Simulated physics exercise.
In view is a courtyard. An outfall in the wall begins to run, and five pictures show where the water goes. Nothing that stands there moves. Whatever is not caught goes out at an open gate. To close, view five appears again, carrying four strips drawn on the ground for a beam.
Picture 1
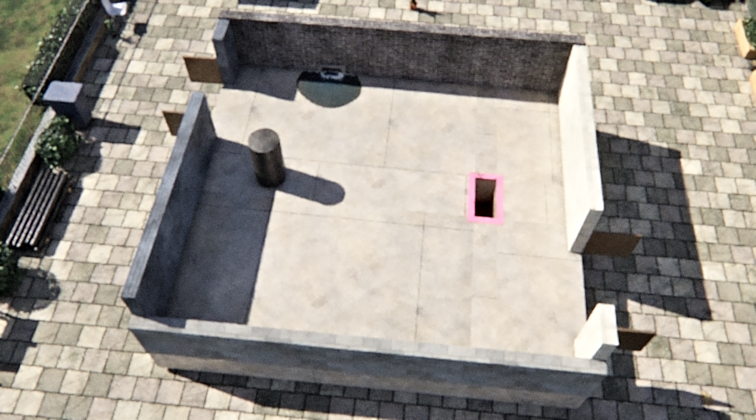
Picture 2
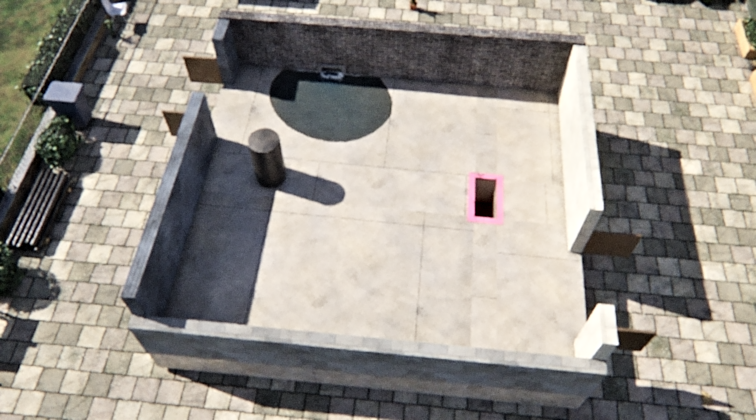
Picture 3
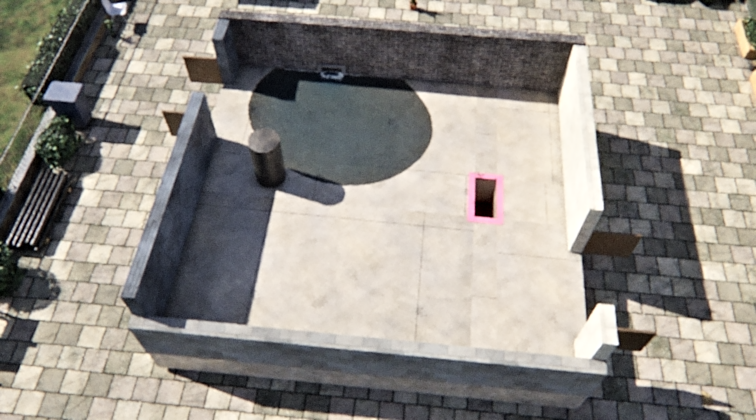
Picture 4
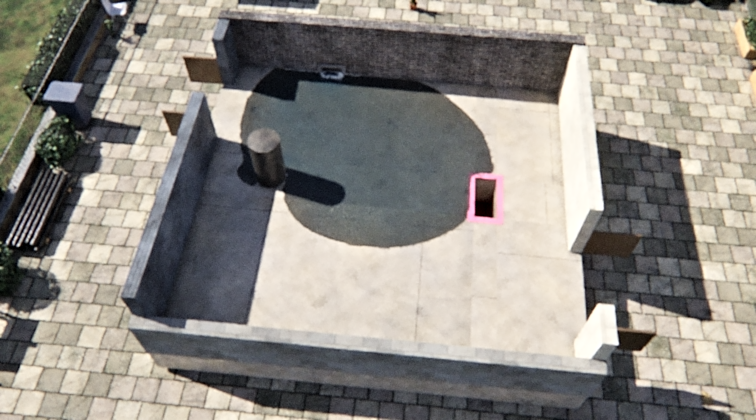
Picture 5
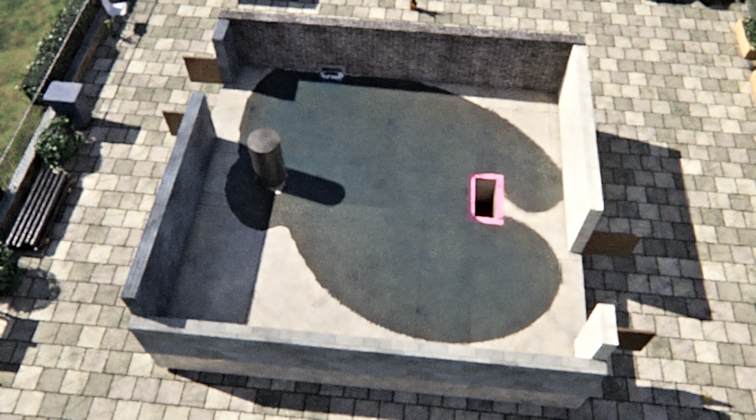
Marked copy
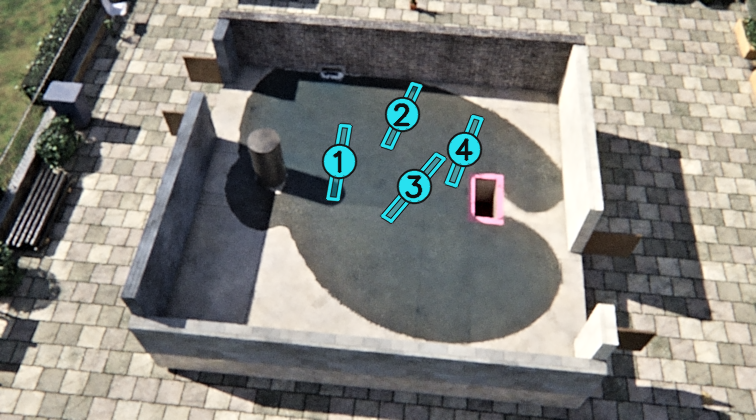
A dark wet patch spread from the back wall across the pale floor of a walled courtyard, passing around a short round pillar, then reached the pink-edged drain pit and curled around both sides.
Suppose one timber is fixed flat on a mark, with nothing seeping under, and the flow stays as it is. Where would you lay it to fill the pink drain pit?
Position 1.
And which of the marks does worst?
It is 3.
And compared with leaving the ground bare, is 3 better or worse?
It is worse.
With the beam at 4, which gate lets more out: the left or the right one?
The right one.
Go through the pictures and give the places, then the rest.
Outfall at (332, 69); pink drain pit at (486, 198); open gate at (571, 295); open gate at (226, 110); front seen at (352, 100), 2 % of the ground wet; pink drain pit still dry, in the first frame.
Front seen at (322, 138), 9 % of the ground wet; pink drain pit still dry, in the second frame.
Front seen at (368, 180), 20 % of the ground wet; pink drain pit still dry, in the third frame.
Front seen at (414, 241), 36 % of the ground wet; pink drain pit still dry, in the fourth frame.
Front seen at (513, 327), 58 % of the ground wet; pink drain pit taking water, in the fifth frame.
On the marked copy, 1 from (332, 199) to (345, 125); 2 from (386, 146) to (416, 84); 3 from (387, 218) to (440, 156); 4 from (451, 184) to (477, 117).
Choosing 1, about 18 % of the stream goes into the pink drain pit, about 82 % out by the gates.
Choosing 2, about 9 % of the stream goes into the pink drain pit, about 91 % out by the gates.
Choosing 3, about 5 % of the stream goes into the pink drain pit, about 95 % out by the gates.
Choosing 4, about 8 % of the stream goes into the pink drain pit, about 91 % out by the gates.
